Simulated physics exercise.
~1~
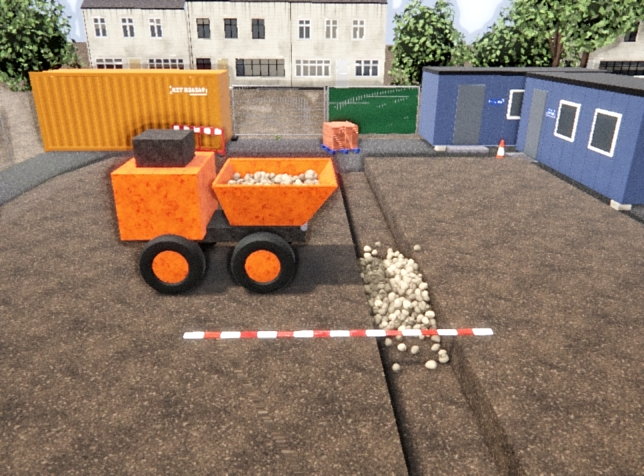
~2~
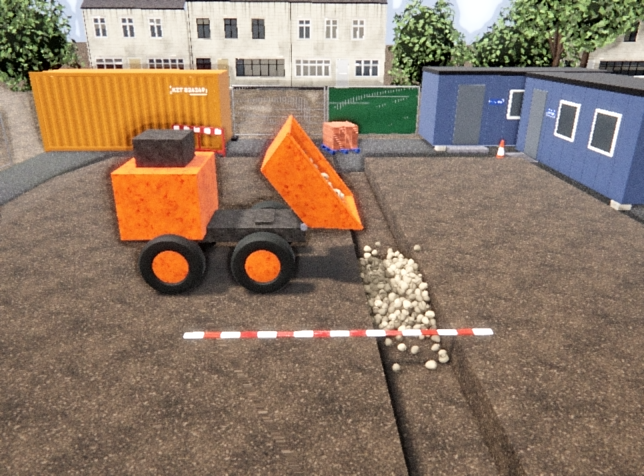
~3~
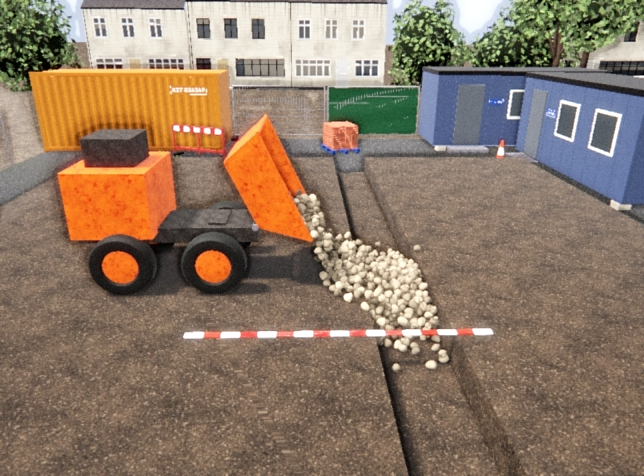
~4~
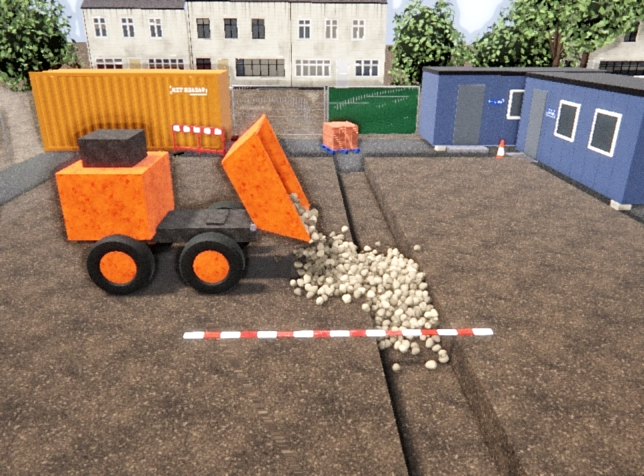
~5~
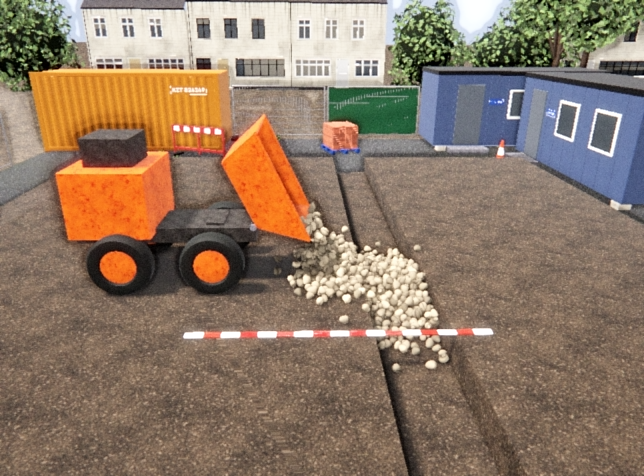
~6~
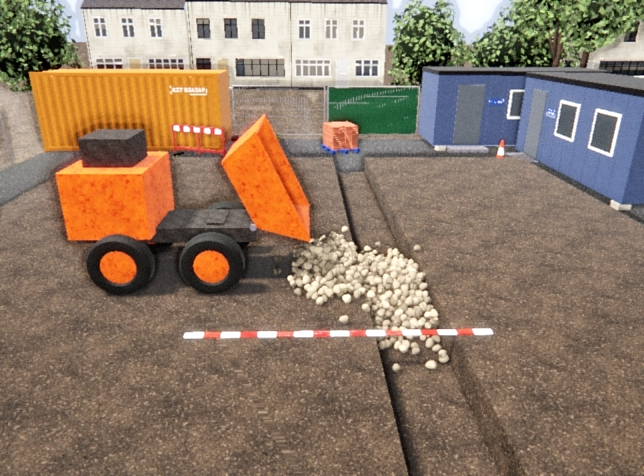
Orange dumper tipping its skip and backing left as pale stones spill out, leaving a heap partly beside, partly in the trench.
